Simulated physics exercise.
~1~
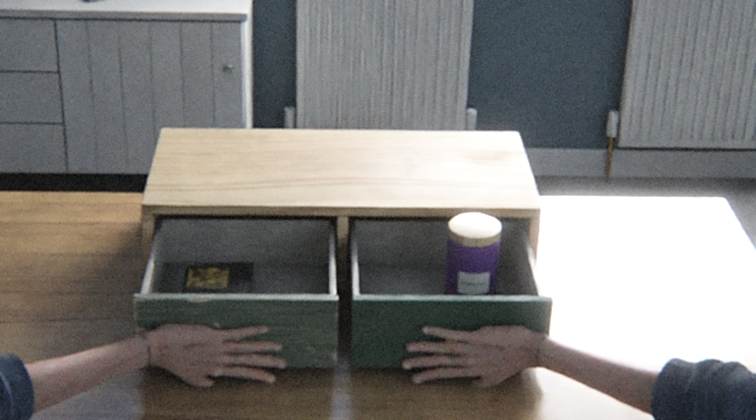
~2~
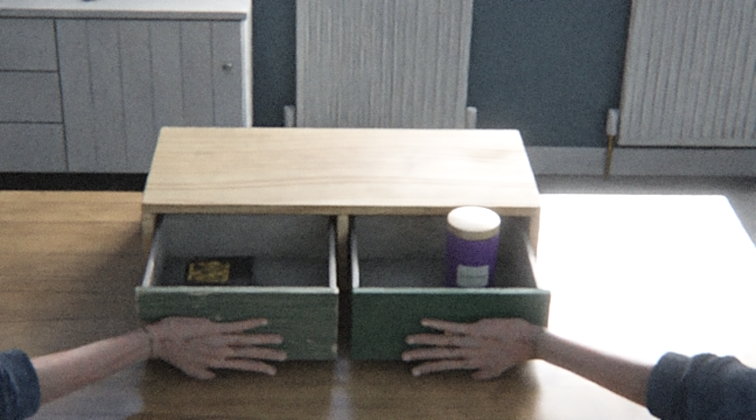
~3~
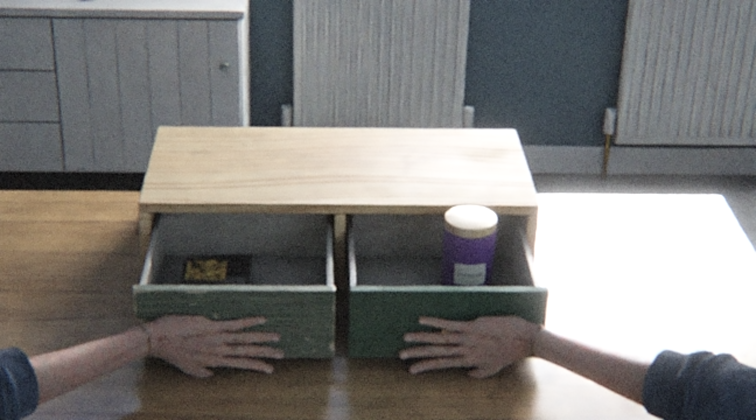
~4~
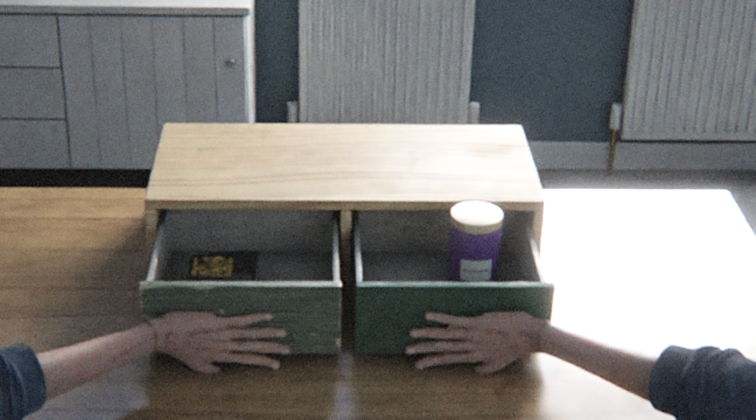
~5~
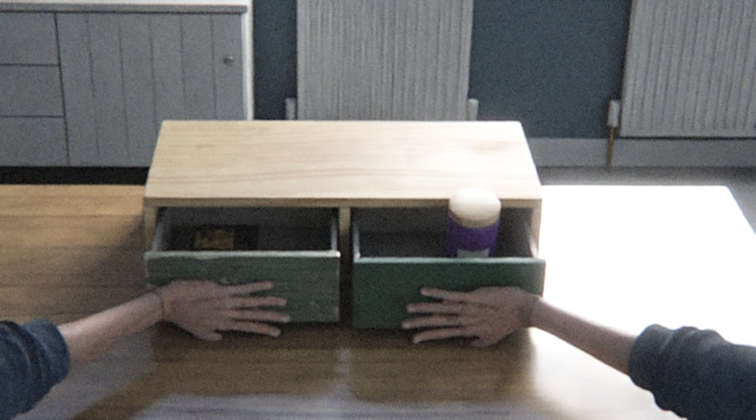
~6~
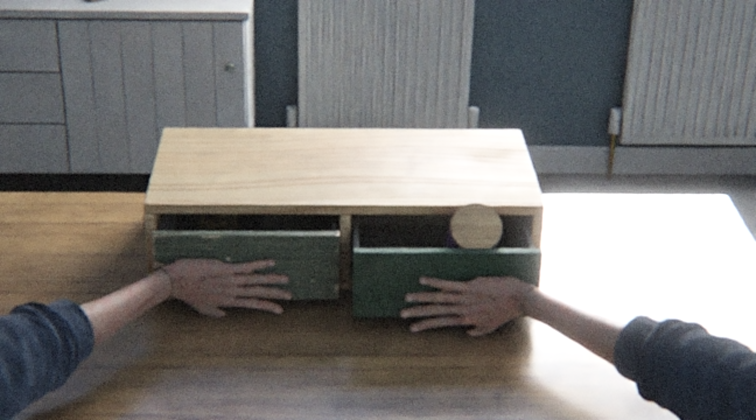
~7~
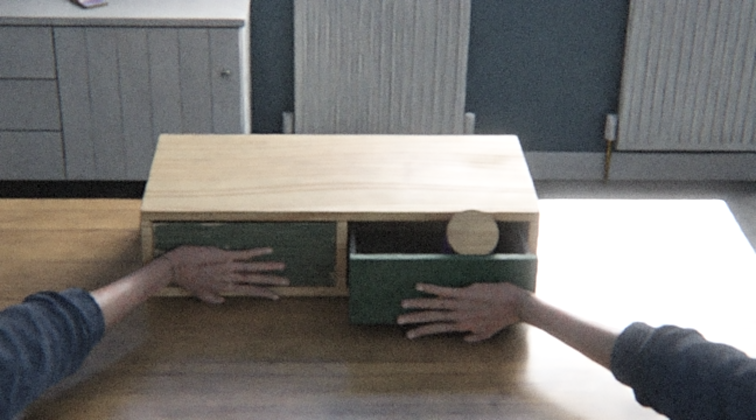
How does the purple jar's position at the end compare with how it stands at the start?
At the start the purple jar stands upright in the right drawer, but by the end it is leaning, with its round lid facing the viewer.
